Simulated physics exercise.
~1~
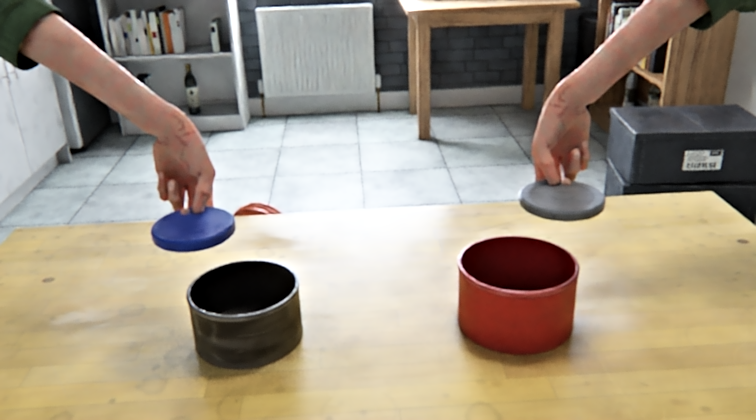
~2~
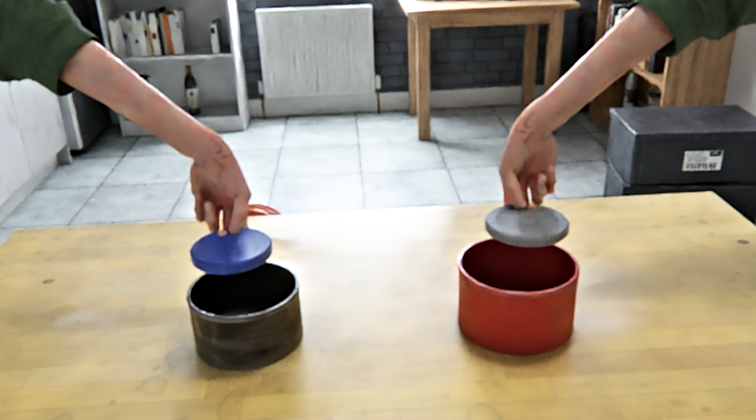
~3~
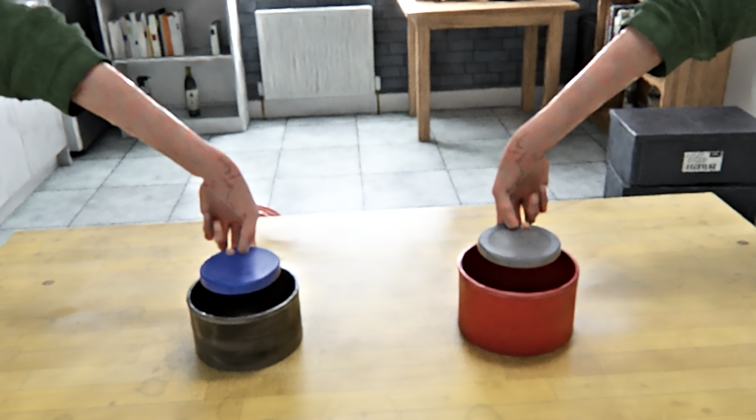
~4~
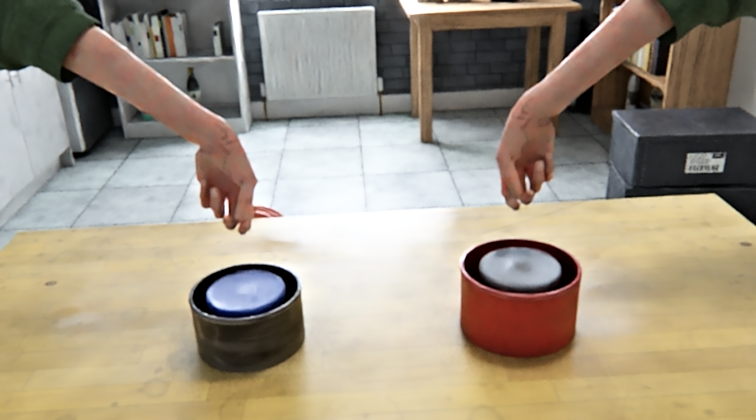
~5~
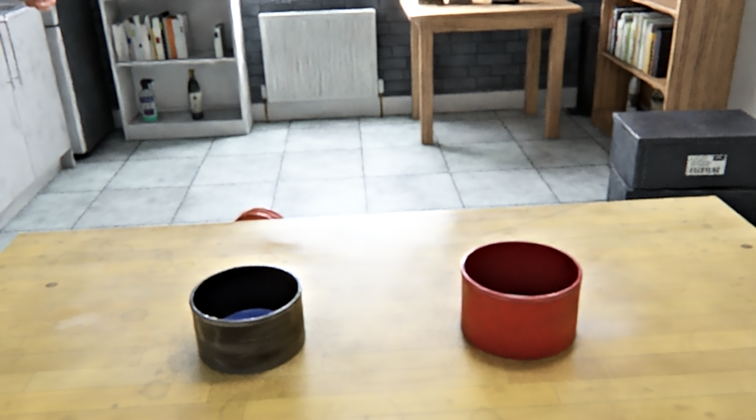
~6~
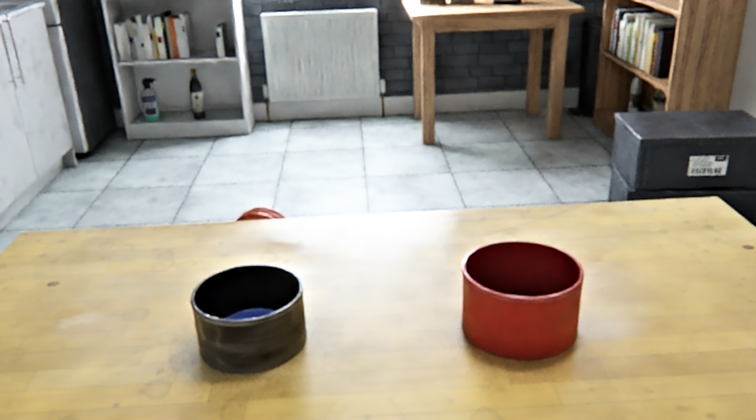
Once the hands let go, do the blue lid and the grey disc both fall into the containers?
Yes, both of them fall in. The blue lid drops inside the dark container on the left, and the grey disc drops down into the red one on the right.
Two hands lowered a blue lid and a grey disc onto two open round containers, one dark and one red, then let go and drew back. Both discs dropped inside, the blue one still showing in the dark container, the grey one out of sight.
